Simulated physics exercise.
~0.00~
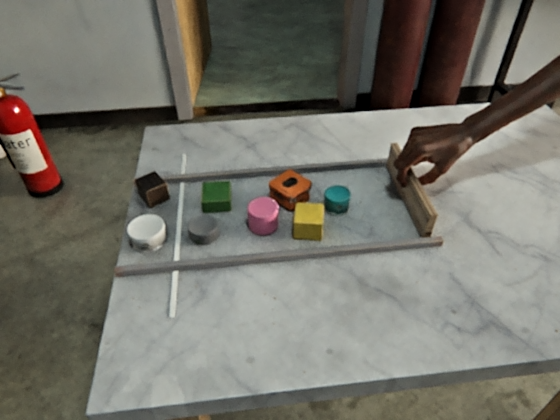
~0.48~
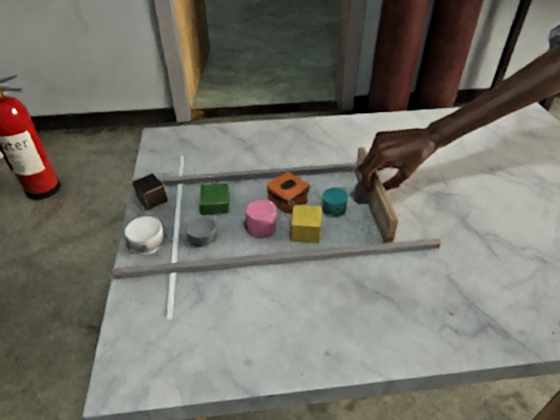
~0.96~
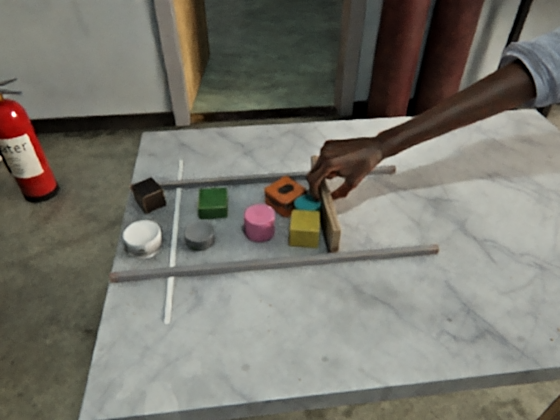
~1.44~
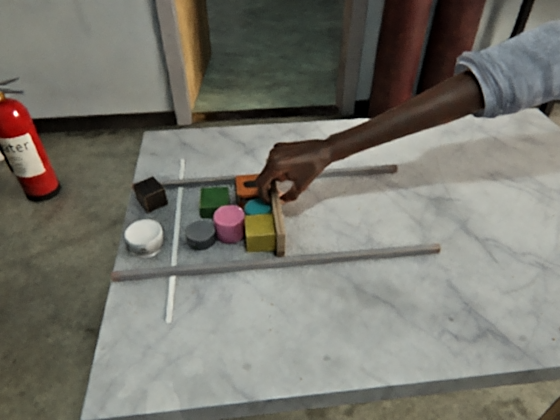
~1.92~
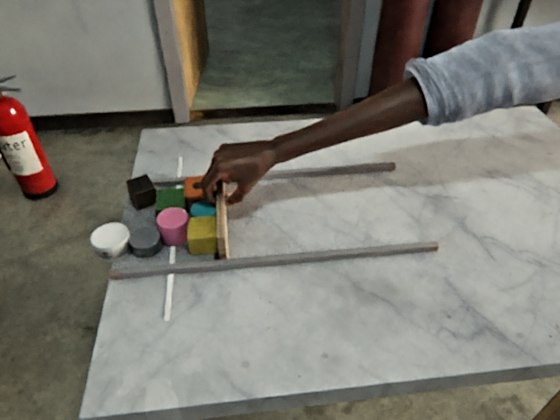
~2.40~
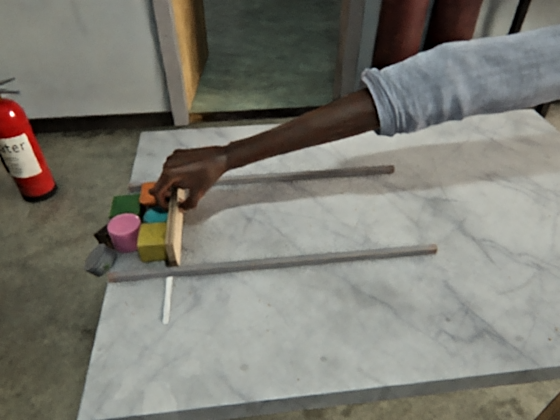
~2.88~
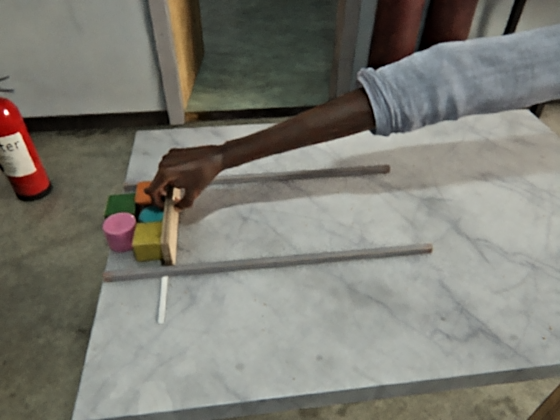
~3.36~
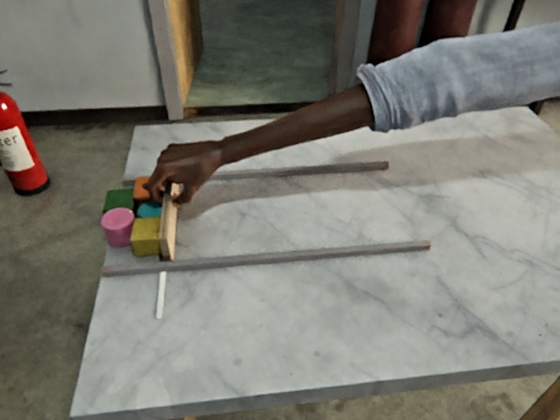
A hand pushing a board leftward between two rails, sweeping small colourful blocks and tubs along until three drop off the table's edge.
